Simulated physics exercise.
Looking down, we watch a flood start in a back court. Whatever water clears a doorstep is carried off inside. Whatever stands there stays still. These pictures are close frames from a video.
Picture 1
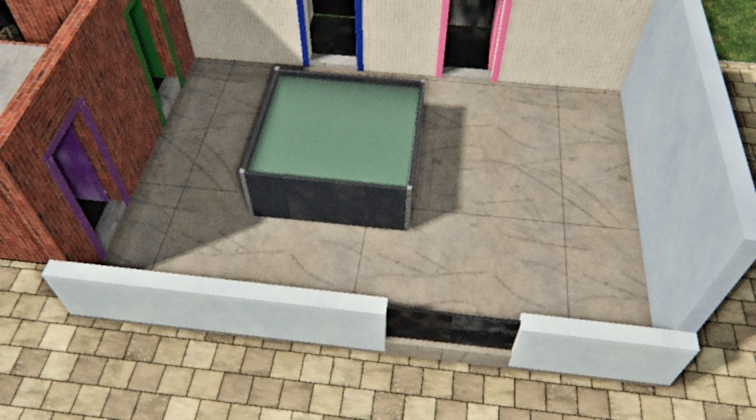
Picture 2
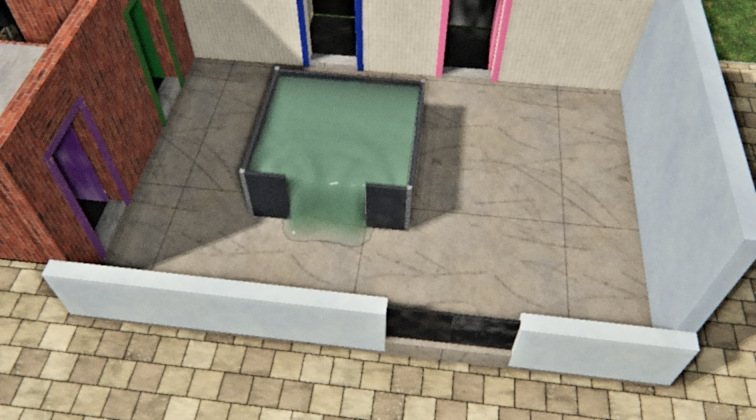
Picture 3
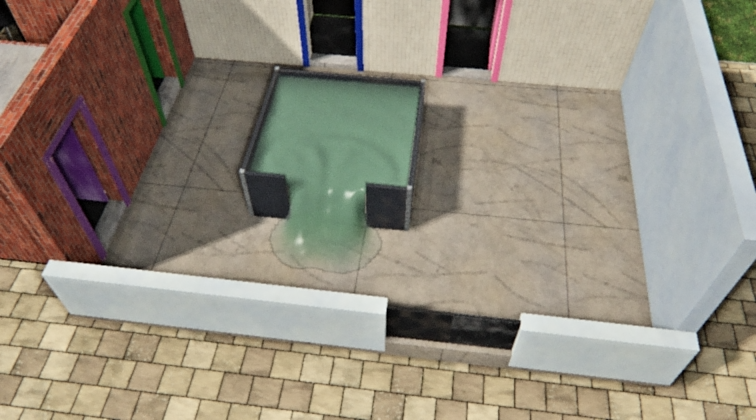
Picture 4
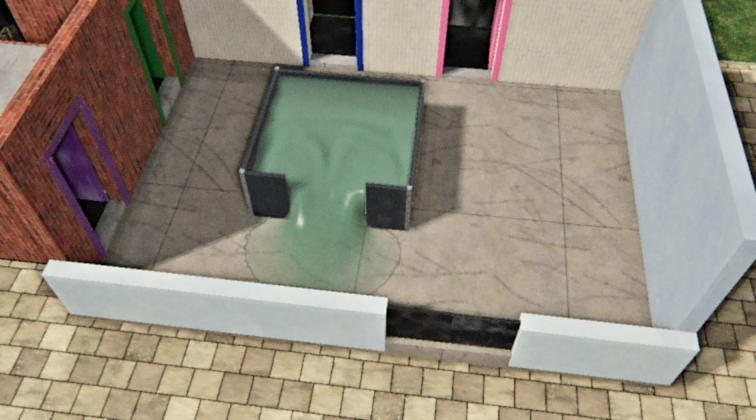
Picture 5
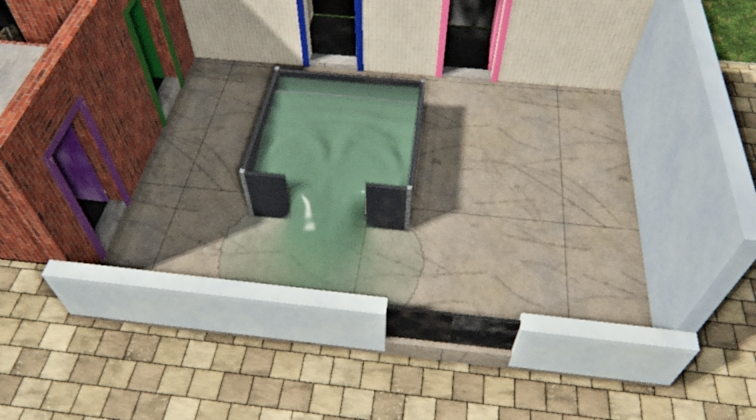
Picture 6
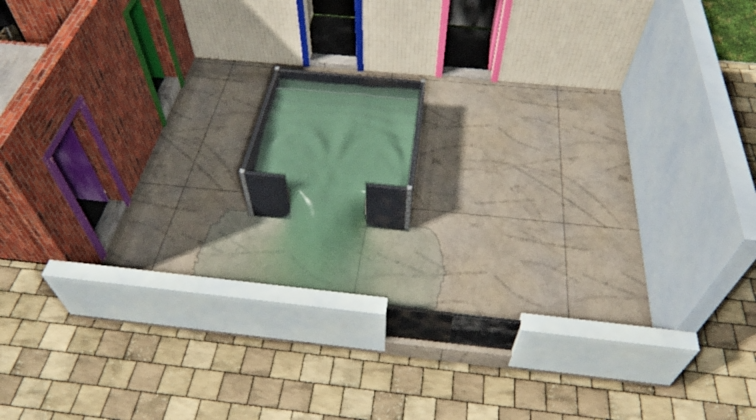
The clip shows a walled courtyard from above, where still green water sits in a dark-sided tank; a gap opens in the tank's front side, and water pours out, spreading across the paving toward the low white wall.
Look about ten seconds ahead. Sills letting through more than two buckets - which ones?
Sill by sill: Blue door: More than two; purple door: More than two; green door: Not more than two; pink door: More than two.
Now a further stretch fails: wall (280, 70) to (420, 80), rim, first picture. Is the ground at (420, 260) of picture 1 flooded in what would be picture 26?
By then I'd expect it to be unwetted.
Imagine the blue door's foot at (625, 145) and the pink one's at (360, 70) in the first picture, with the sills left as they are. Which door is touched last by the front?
The pink-painted one, as it turns out.
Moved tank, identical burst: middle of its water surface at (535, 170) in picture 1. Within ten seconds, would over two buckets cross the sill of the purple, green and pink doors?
Note: Purple ends up above; green ends up beneath; pink ends up beneath.
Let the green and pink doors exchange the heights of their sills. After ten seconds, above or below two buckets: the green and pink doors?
Looks like the green door exceeds the limit and the pink door stays within the limit.
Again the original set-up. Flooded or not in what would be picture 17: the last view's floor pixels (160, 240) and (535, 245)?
First spot soaked, second spot soaked.
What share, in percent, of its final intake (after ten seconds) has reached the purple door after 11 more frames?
I make it 10 per cent.
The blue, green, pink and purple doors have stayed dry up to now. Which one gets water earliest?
First comes the purple one.
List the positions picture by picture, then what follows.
In the first frame, still water in the water tank at (338, 128).
In the second frame, the front is at (288, 229), out from the gap at (328, 208).
In the third frame, water pours out at (328, 209) and has run to (288, 259).
In the fourth frame, the front is at a hidden place, out from the gap at (328, 209).
In the fifth frame, water pours out at (328, 209) and has run to a hidden place.
In the sixth frame, the front is at a hidden place, out from the gap at (328, 209).
A moment on, water covers 20 % of the floor; the blue door not reached, the purple door not reached, the green door not reached, the pink door not reached.
Next, water covers 40 % of the floor; the blue door not reached, the purple door under two buckets in, the green door not reached, the pink door not reached.
Then, water covers 65 % of the floor; the blue door not reached, the purple door far over two buckets in, the green door wet at the sill, nothing in, the pink door not reached.
Later, water covers 95 % of the floor; the blue door wet at the sill, nothing in, the purple door far over two buckets in, the green door wet at the sill, nothing in, the pink door under two buckets in.
In the end, water covers 100 % of the floor; the blue door over two buckets in, the purple door far over two buckets in, the green door wet at the sill, nothing in, the pink door over two buckets in.
